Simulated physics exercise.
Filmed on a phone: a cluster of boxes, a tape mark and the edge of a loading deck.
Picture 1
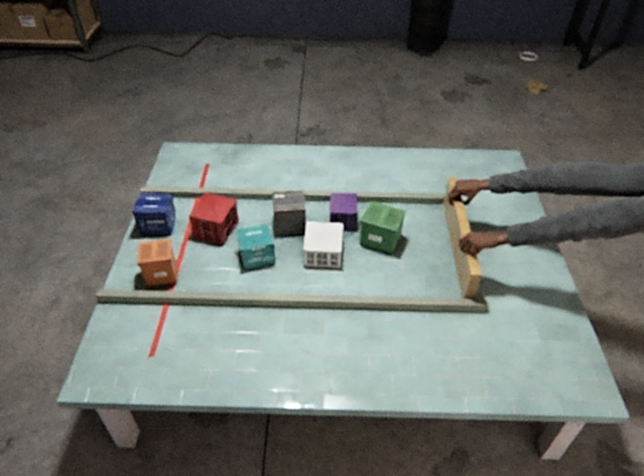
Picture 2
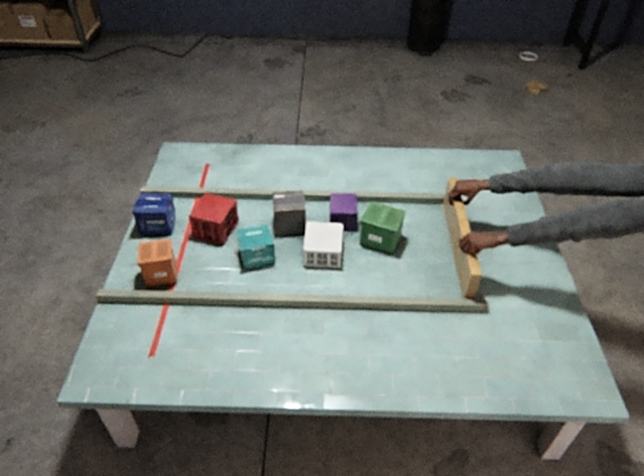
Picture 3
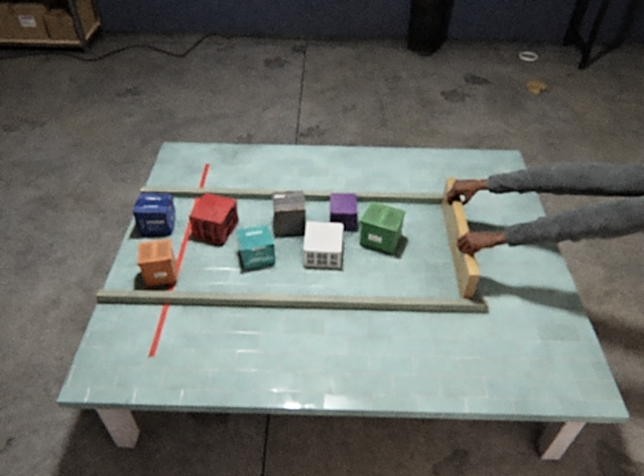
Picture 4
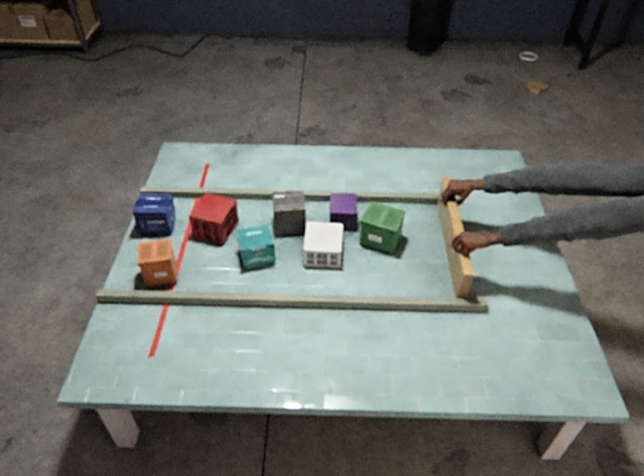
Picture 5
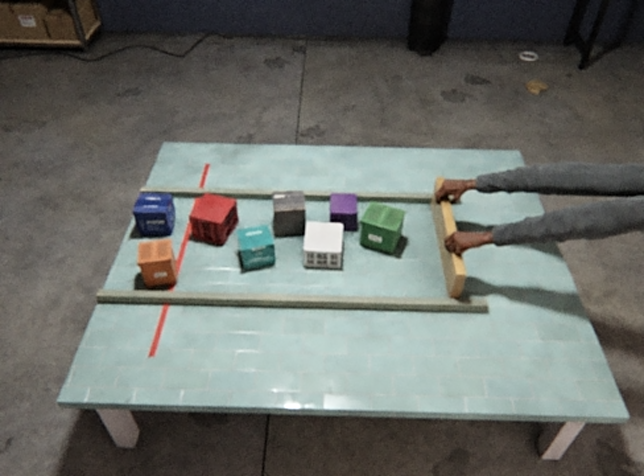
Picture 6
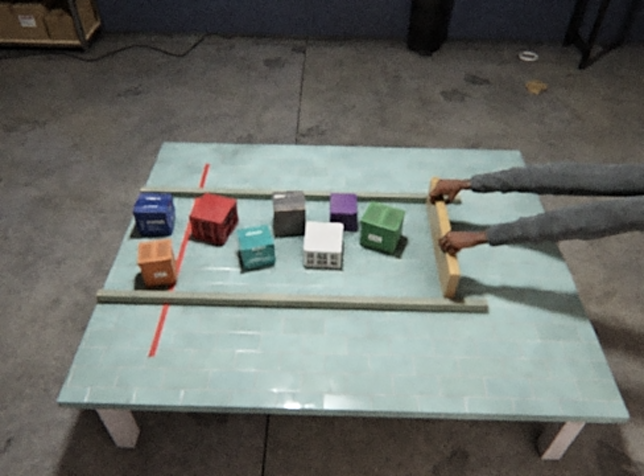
The clip opens on a pale green table where eight coloured boxes sit between two rails, near a red tape line, with two hands gripping a wooden plank at the right. The hands slide the plank slowly a short way left toward the green box, while the boxes stay still.
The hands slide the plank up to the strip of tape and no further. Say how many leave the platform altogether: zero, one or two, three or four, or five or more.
Outcome: The number that fall off is three or four.
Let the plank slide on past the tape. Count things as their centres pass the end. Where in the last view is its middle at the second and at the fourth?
First at (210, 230), next at (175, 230).
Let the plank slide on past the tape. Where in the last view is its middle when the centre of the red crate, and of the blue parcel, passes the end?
Near (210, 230) and (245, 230).
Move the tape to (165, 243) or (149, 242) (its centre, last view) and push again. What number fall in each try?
In that order 5 and 5.
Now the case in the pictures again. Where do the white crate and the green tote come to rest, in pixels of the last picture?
First (125, 243), then (165, 227).
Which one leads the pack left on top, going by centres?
The white crate.
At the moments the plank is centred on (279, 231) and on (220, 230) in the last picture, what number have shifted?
The counts are 7 and 8.
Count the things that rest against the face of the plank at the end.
It touches 2.
Soon after, none off yet; blue parcel at rest near (156, 214); orange tote at rest near (158, 264); red crate at rest near (215, 219).
At rest, the number that fall off is three or four; fallen, turquoise box, red crate and blue parcel.
